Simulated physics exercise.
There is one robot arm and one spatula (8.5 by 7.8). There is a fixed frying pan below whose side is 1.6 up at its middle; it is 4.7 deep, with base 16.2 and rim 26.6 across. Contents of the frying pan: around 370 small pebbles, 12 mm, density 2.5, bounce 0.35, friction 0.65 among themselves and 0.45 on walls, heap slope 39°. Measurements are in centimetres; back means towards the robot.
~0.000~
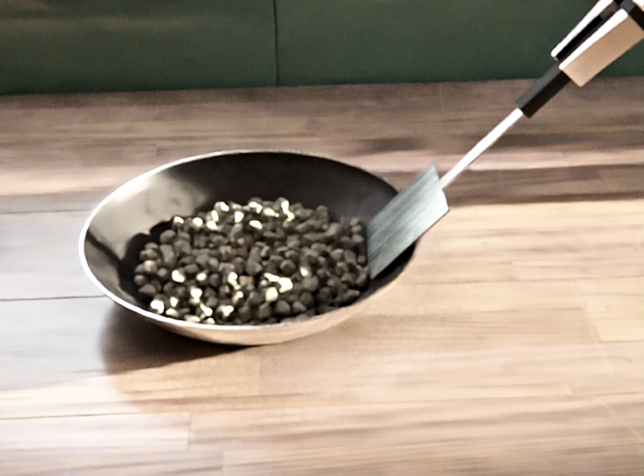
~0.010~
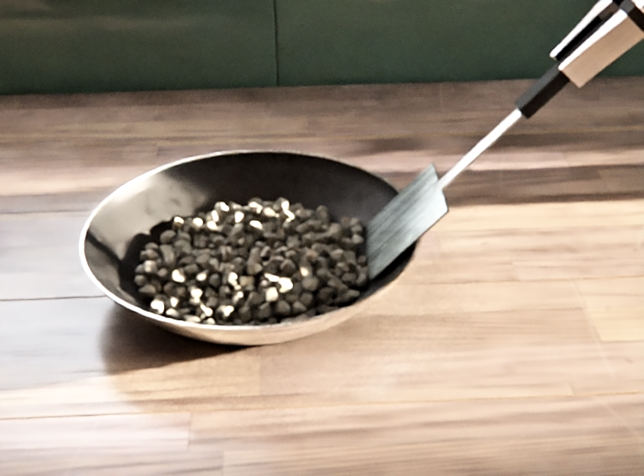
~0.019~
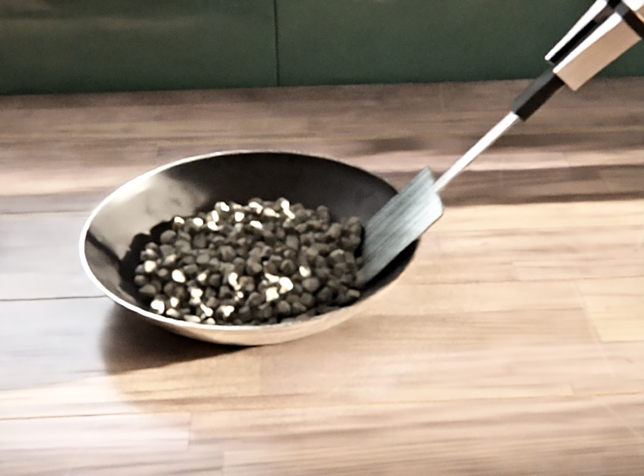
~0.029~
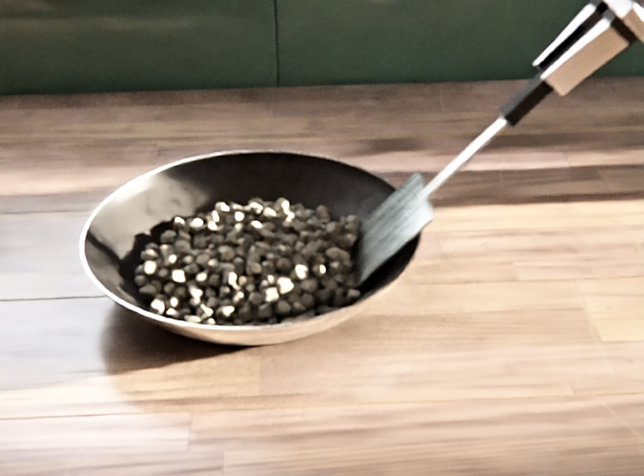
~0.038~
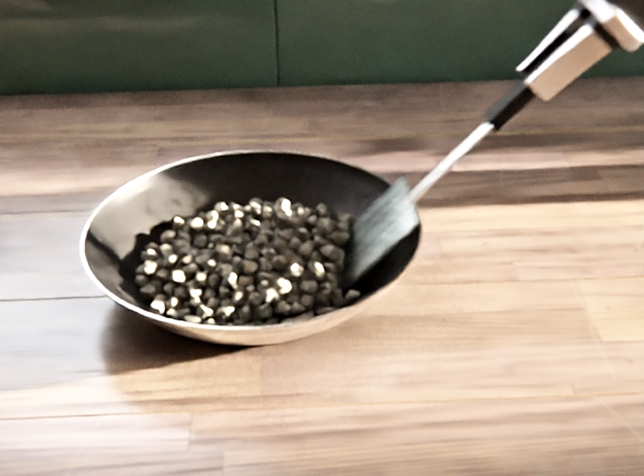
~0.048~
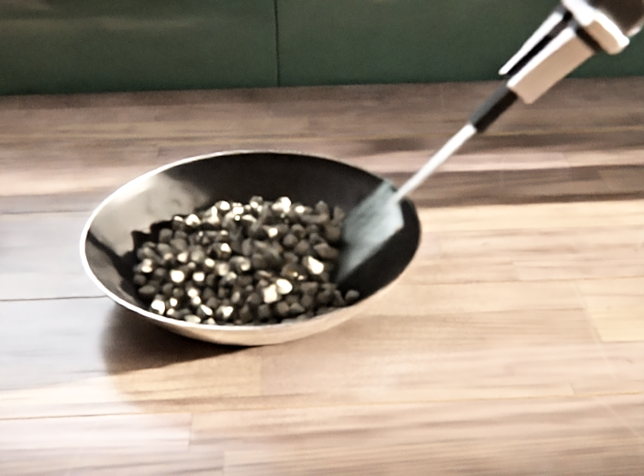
On a wooden counter in front of dark green panels, a spatula held by a robot arm rests against the right side of a frying pan heaped with small dark and pale pebbles. It barely moves at first, then slides a short way left into the pan, nudging the nearest pebbles slightly.
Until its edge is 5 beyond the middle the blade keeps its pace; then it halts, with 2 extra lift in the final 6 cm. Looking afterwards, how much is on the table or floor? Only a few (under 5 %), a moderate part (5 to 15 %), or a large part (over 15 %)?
A moderate part.
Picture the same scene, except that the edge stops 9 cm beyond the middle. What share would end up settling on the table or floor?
My guess would be around 40 per cent.
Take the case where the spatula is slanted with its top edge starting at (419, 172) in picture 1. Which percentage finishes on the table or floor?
Roughly 15 percent ends on the table or floor.
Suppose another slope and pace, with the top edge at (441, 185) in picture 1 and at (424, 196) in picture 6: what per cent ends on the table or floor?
Off the vessel, on the table or floor: Some 0 percent.
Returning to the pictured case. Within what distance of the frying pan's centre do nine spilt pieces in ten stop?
Some 30 cm from the centre.
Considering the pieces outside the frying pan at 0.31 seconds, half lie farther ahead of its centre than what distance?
The distance is about 18 cm.
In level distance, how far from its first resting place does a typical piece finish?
Some 5 centimetres.
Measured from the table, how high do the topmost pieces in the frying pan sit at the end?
Height at rest: Roughly 6.0 cm.
After 0.07 s, sloping 47°, highest piece 7 above the table; 372 in the frying pan, 1 on the blade or in flight.
After 0.10 s, sloping 47°, highest piece 11 above the table; 372 in the frying pan, 1 on the blade or in flight.
After 0.31 s, sloping 47°, highest piece 18 above the table; 341 in the frying pan, 21 on the table or floor, 11 on the blade or in flight.
After 1.36 s, sloping 47°, highest piece 6 above the table; 341 in the frying pan, 32 on the table or floor.
In the end, 341 in the frying pan, 32 on the table or floor. That is 9 % on the table or floor.
